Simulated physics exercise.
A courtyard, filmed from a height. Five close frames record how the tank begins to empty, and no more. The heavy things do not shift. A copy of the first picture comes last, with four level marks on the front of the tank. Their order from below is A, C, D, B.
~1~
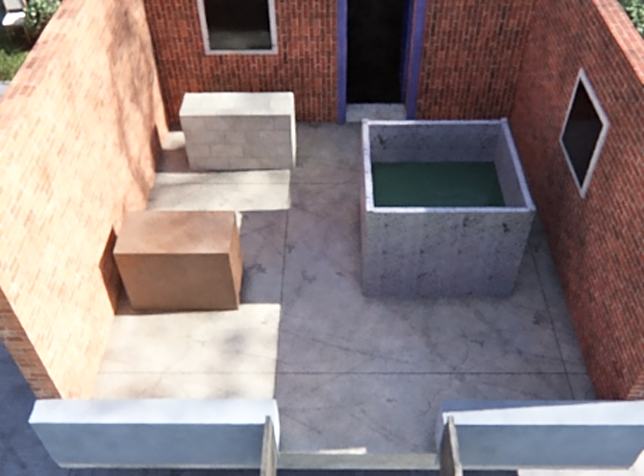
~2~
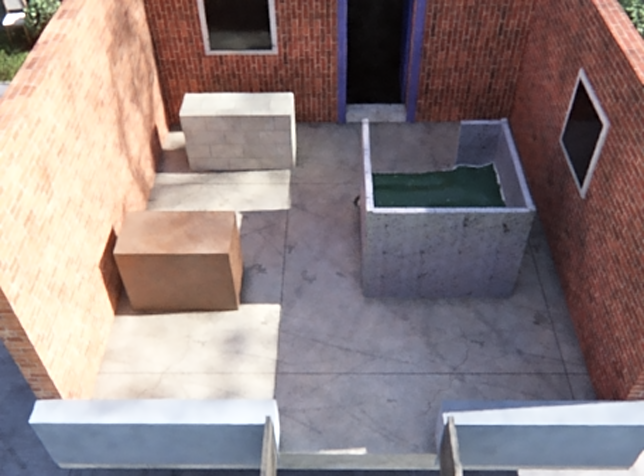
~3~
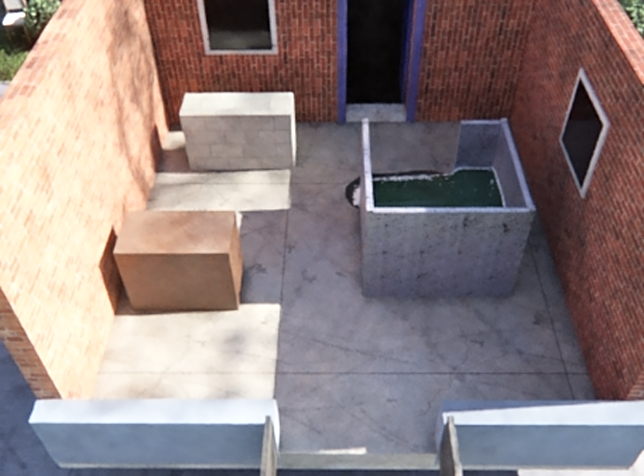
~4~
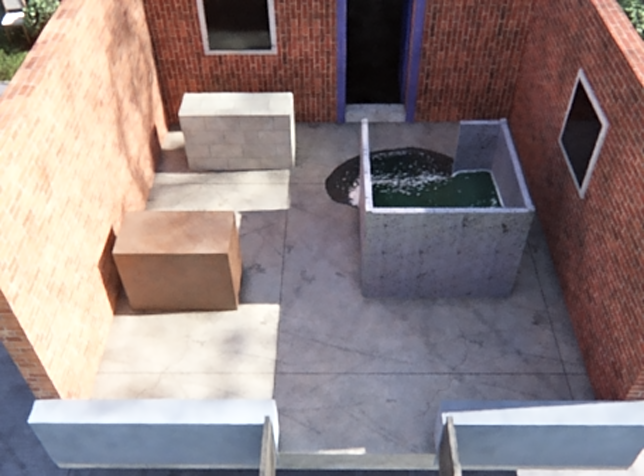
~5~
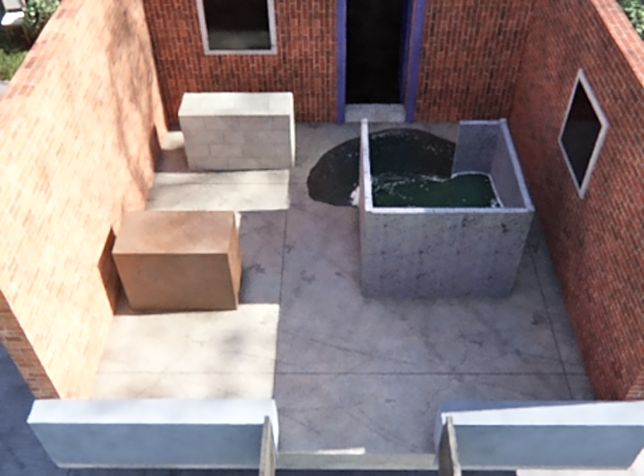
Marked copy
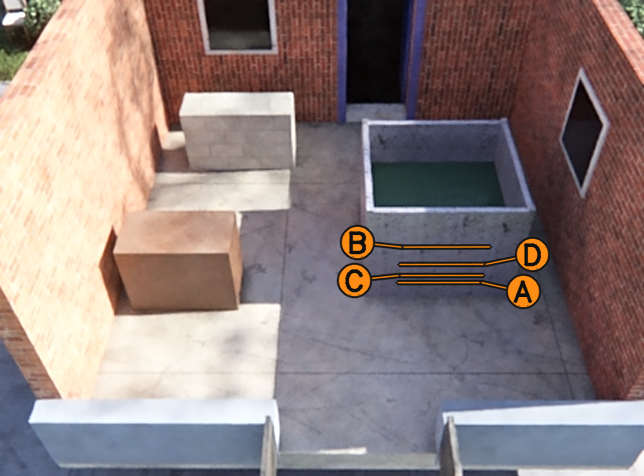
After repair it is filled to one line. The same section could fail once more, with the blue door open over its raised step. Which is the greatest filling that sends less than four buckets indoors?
The answer is line C.
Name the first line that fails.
D.
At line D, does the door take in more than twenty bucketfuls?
No.
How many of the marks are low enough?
Two.
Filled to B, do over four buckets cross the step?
Yes.
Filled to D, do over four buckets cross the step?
Yes, it does.
In orange, A at (439, 282); B at (445, 247); C at (440, 275); D at (442, 264); from the bottom up A, C, D, B.
With A, nothing gets over.
With B, dozens of bucketfuls pour in.
With C, a bucket or two gets in.
With D, about 9 bucketfuls get in.
